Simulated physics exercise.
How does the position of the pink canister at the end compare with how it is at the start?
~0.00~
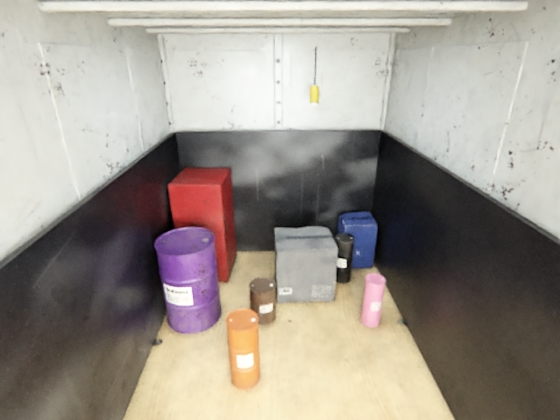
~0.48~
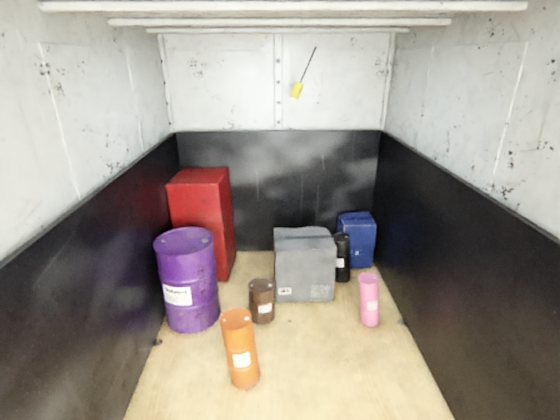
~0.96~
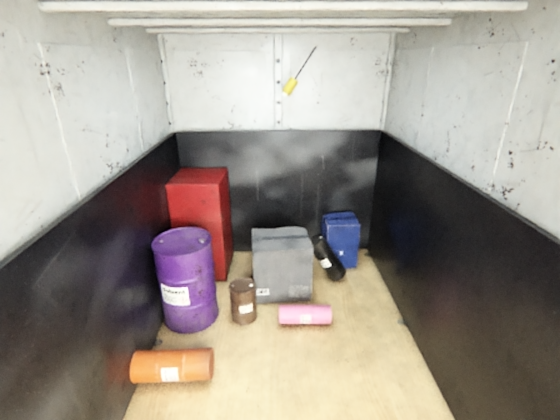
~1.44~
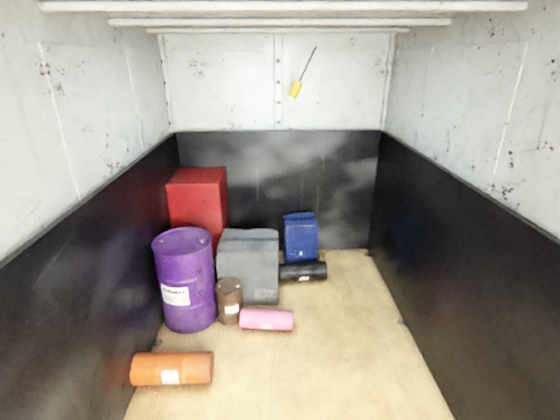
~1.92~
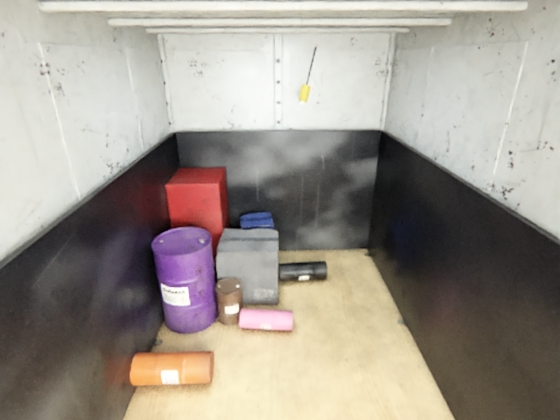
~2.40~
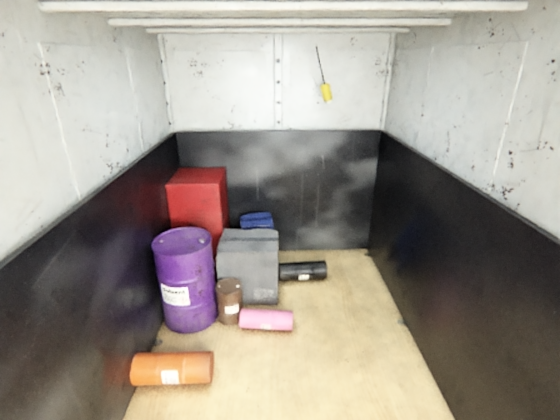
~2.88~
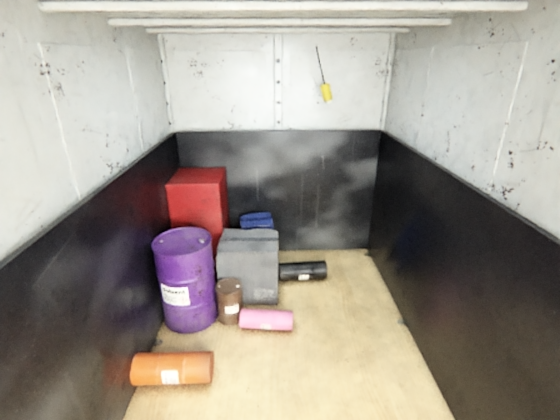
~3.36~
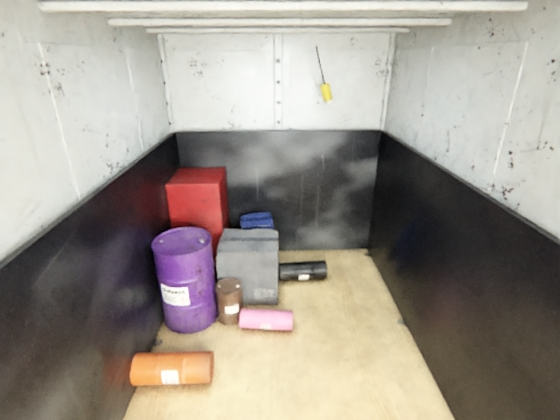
At the start the pink canister stands upright, and at the end it lies on its side, farther to the left.
